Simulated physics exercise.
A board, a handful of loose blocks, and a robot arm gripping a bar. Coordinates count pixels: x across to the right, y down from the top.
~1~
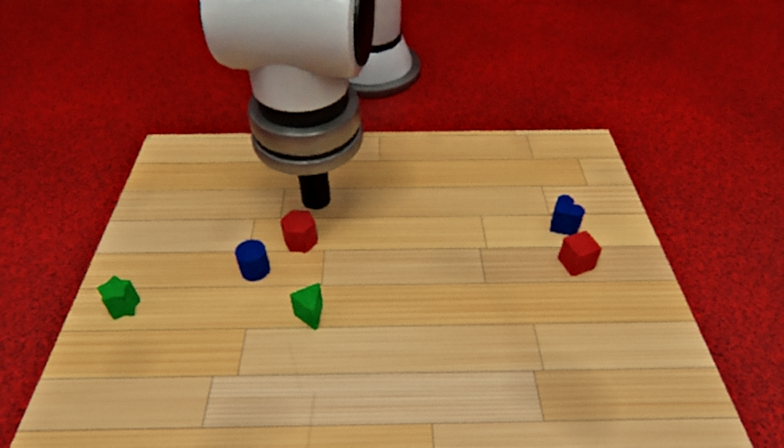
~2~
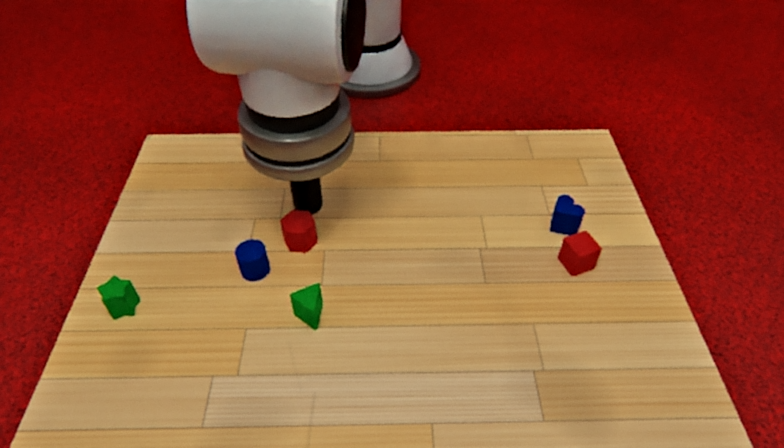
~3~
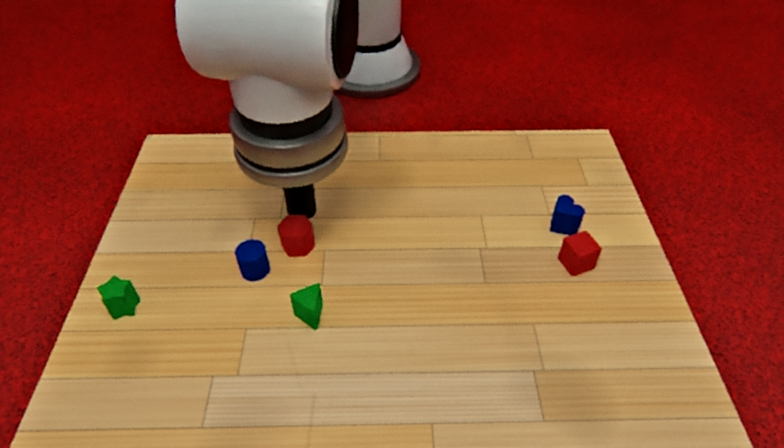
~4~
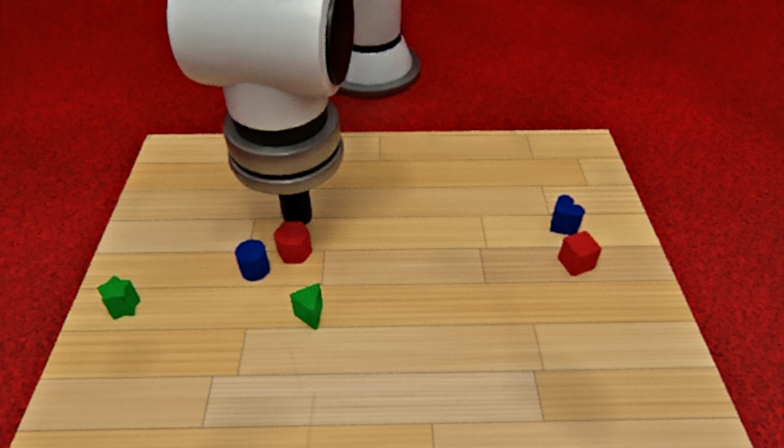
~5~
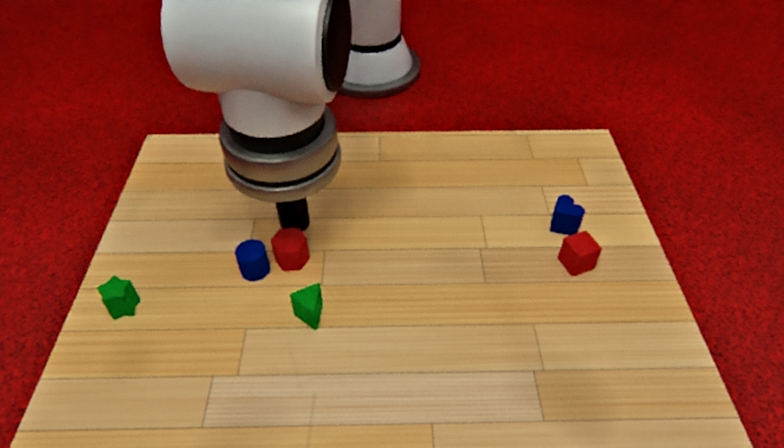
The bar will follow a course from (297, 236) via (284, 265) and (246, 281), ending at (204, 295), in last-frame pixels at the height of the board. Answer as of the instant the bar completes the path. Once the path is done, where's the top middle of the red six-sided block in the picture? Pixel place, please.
The top centre is at (270, 278).
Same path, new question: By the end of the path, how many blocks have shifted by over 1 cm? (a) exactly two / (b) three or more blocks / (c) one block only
Answer: A.
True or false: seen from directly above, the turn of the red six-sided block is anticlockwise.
The statement is correct.
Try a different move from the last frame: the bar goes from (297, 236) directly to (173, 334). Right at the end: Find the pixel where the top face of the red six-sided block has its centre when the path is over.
Close to (278, 261).
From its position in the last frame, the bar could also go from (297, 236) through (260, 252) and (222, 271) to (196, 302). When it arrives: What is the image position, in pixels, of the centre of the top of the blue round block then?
My best guess is (218, 288).
The first path, step by step. One third of the way, bar (281, 253); red six-sided block (276, 271).
Two thirds of the way, bar (242, 269); blue round block (210, 258); red six-sided block (270, 278), turned 25° anticlockwise.
At the end, bar (199, 283); blue round block (177, 259); red six-sided block (270, 278), turned 25° anticlockwise; green triangular piece unmoved.
